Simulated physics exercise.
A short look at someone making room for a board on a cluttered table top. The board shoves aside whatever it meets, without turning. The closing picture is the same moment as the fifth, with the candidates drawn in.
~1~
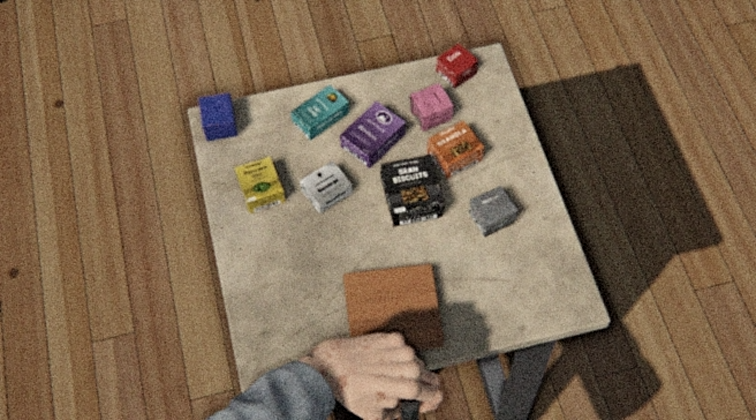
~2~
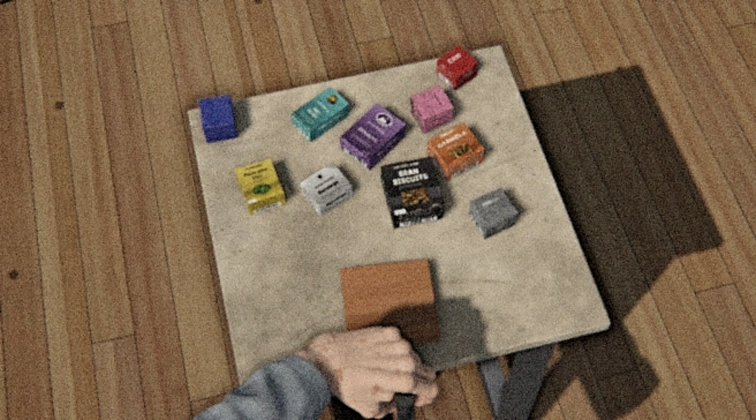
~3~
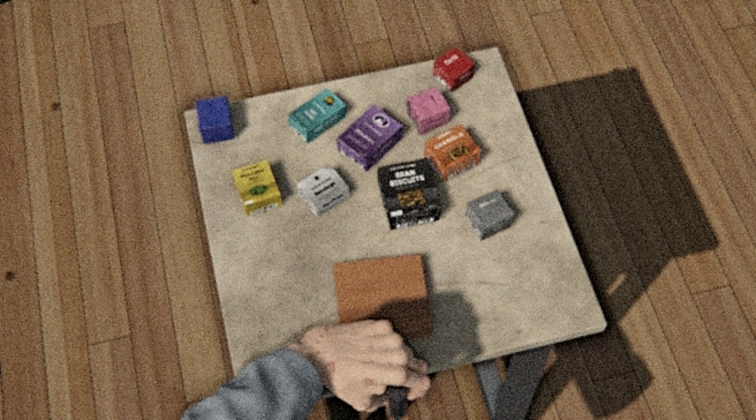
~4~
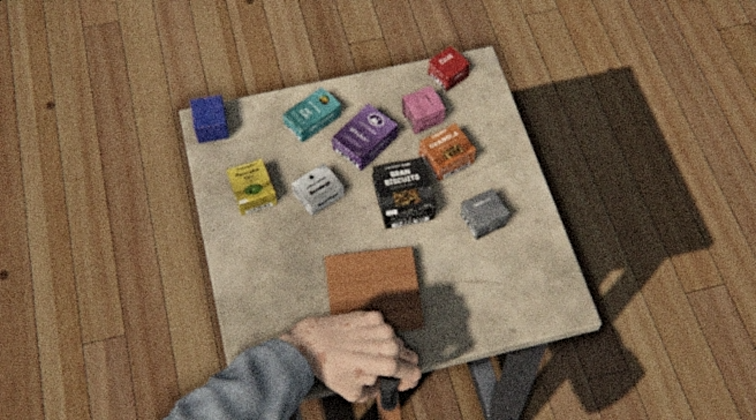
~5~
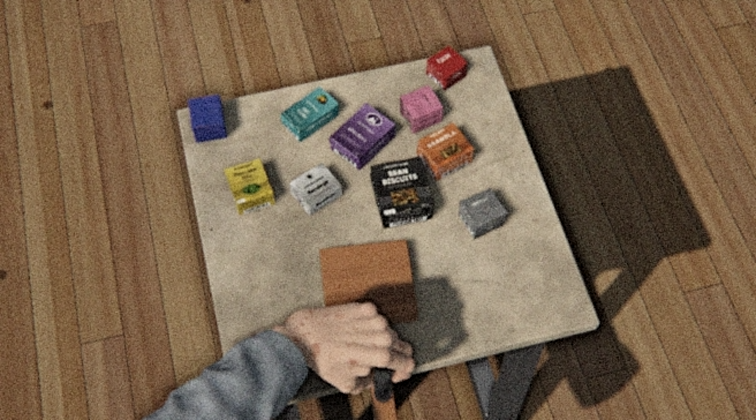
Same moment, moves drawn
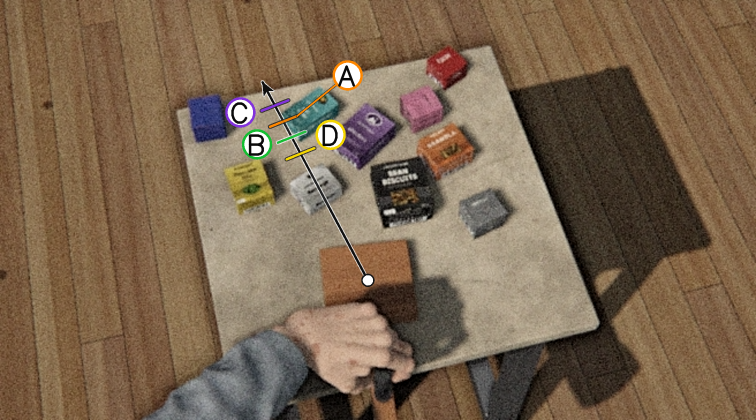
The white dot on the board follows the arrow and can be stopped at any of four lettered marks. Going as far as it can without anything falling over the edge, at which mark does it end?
Mark D.
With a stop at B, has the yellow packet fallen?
By then, no.
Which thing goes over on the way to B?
The turquoise packet.
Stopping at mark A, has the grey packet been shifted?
No.
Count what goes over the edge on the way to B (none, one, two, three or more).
By then, one.
On the marked copy, A at (283, 122); B at (292, 137); C at (275, 106); D at (301, 154); the arrow from (368, 280) to (263, 82); the white dot at (368, 280).
With D. Early on, board (342, 237); orange box (452, 148); white box (317, 184).
Further on, board (318, 190); turquoise packet (310, 109); purple box (362, 125).
At the end, board (302, 159); turquoise packet (306, 86); white box (287, 114); nothing has fallen.
As for the rest, A drops the turquoise packet and white box; B drops the turquoise packet; C drops the turquoise packet and white box.
